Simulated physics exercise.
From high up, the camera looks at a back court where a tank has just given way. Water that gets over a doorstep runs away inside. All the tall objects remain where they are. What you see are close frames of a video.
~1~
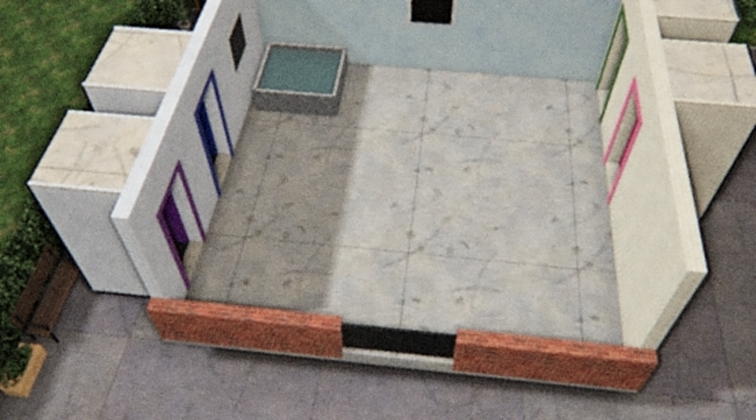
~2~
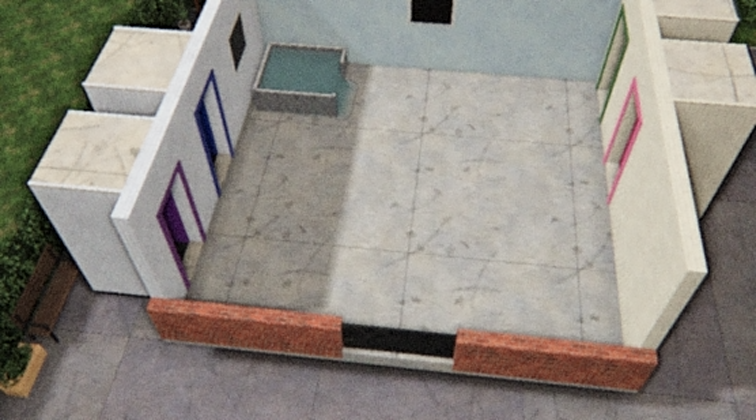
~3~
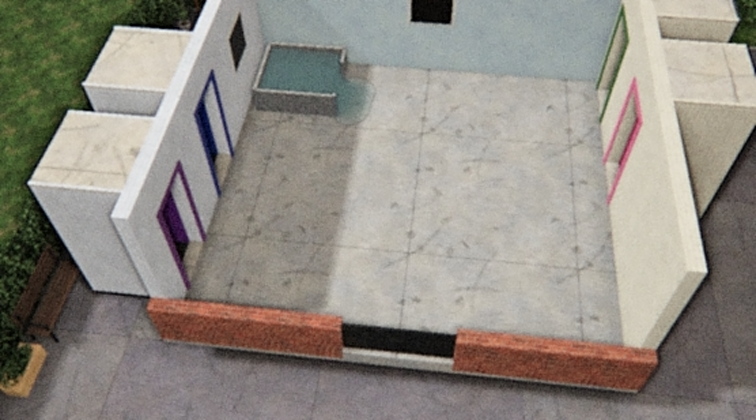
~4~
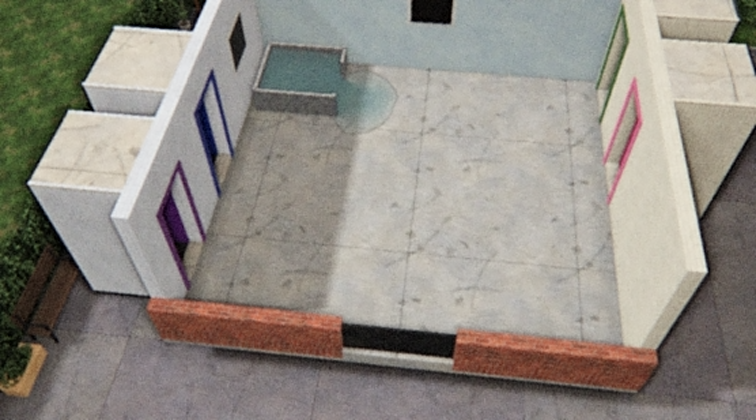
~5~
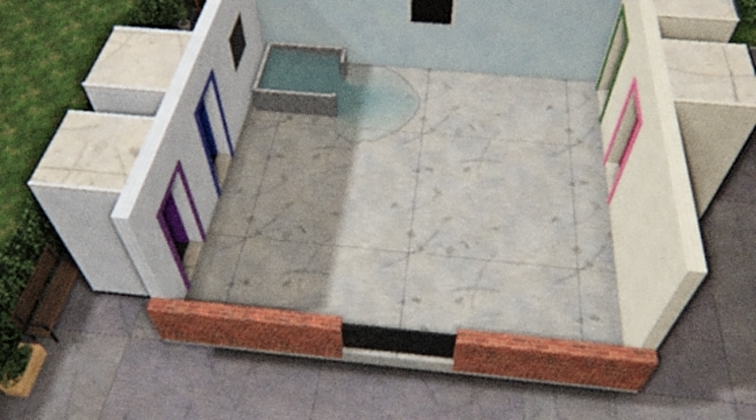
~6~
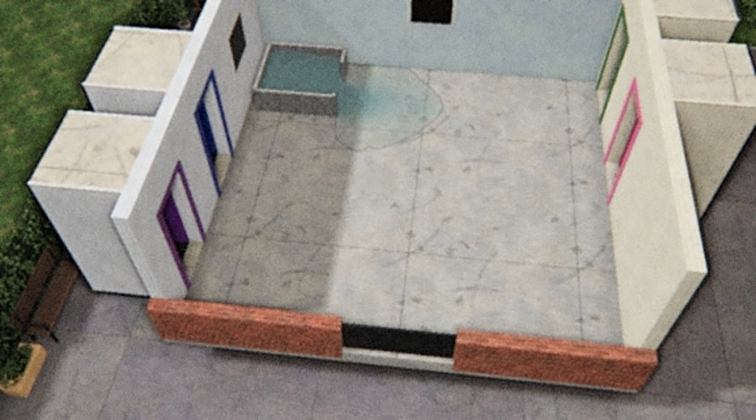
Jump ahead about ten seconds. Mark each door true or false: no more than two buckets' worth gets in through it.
Green door: False, blue door: True, purple door: True, pink door: True.
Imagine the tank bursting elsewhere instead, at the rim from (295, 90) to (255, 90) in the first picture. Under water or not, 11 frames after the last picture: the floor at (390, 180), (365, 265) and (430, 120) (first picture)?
Spot one ends up untouched by the spill, spot two untouched by the spill, spot three untouched by the spill.
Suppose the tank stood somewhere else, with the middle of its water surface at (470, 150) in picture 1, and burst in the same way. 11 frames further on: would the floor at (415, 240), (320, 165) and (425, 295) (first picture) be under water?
Parched, parched, parched.
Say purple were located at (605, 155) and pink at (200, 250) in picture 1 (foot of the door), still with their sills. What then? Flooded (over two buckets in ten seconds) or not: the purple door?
Result for purple: It ends up above.
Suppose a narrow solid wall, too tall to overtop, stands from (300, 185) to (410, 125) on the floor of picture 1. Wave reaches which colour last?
It turns out to be the purple door.
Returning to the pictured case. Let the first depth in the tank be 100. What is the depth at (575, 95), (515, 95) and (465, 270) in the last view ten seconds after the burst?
Respectively 8, 8 and 4 per cent.
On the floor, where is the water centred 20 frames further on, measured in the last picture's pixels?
I reckon somewhere around (435, 122).
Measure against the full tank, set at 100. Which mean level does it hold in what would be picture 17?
That would be roughly 44 per cent.
A moment on, water covers 20 % of the floor; the green door not reached, the blue door not reached, the purple door not reached, the pink door not reached.
Next, water covers 35 % of the floor; the green door not reached, the blue door not reached, the purple door not reached, the pink door not reached.
Then, water covers 45 % of the floor; the green door under two buckets in, the blue door not reached, the purple door not reached, the pink door wet at the sill, nothing in.
Later, water covers 45 % of the floor; the green door over two buckets in, the blue door not reached, the purple door not reached, the pink door wet at the sill, nothing in.
In the end, water covers 60 % of the floor; the green door over two buckets in, the blue door not reached, the purple door not reached, the pink door wet at the sill, nothing in.
